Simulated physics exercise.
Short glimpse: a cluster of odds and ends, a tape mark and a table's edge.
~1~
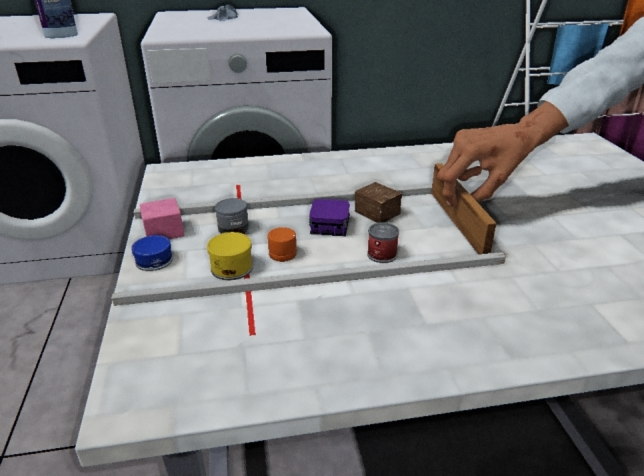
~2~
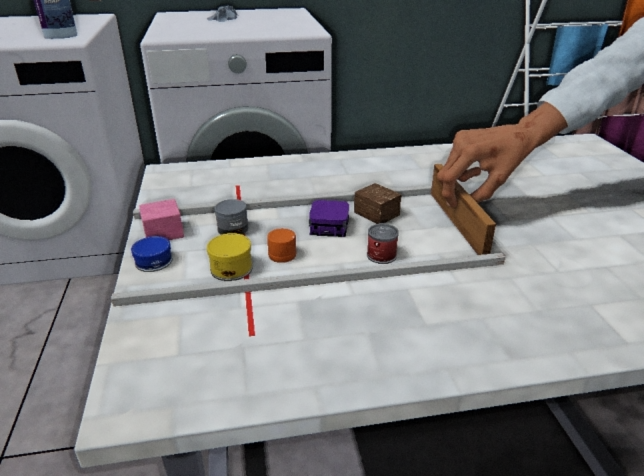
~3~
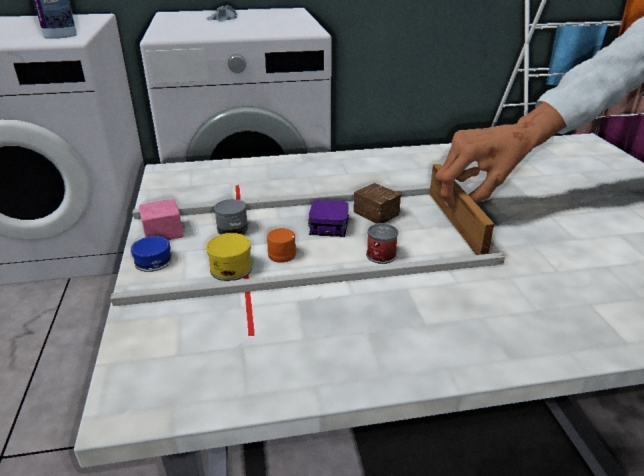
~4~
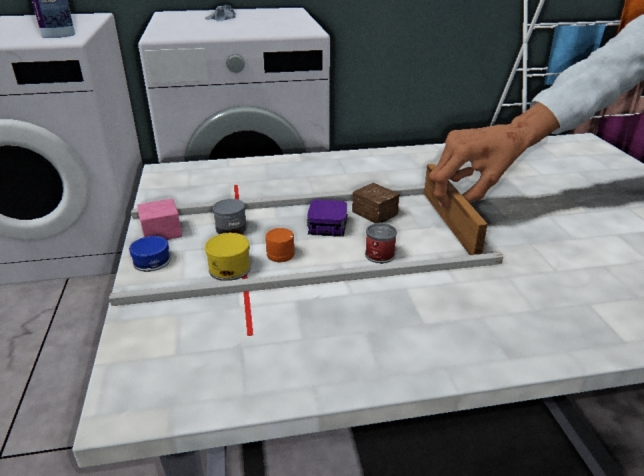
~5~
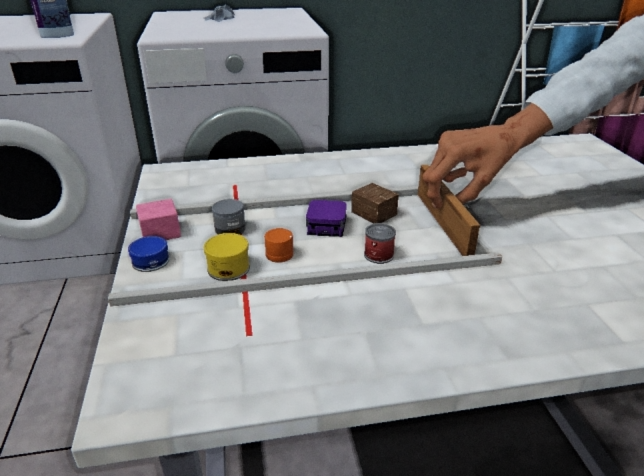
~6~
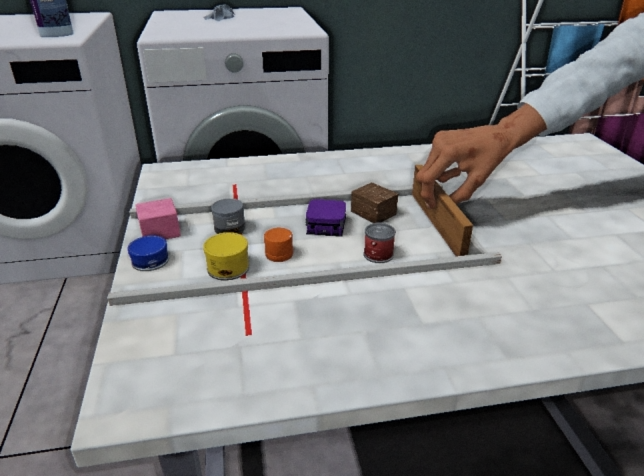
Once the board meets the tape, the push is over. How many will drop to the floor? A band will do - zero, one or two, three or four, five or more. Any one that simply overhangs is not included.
Answer - zero.
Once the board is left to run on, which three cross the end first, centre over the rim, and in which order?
The pink block goes first, followed by the blue pot and then the grey tub.
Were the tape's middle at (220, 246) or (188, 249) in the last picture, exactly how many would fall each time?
Ending up on the floor: First try 0, second try 1.
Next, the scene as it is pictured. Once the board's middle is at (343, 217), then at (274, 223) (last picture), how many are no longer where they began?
By then 3, and later 6.
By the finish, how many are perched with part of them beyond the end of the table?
The number would be 0.
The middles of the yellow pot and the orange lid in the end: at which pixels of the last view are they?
You'll find the yellow pot at roughly (165, 263) and the orange lid at roughly (203, 260).
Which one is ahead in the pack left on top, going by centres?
Answer: The blue pot.
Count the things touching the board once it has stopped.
Count: 2.
Early on, none off yet; blue pot at rest near (149, 253); pink block at rest near (158, 220); yellow pot at rest near (227, 256).
Finally, the number that fall off is zero.
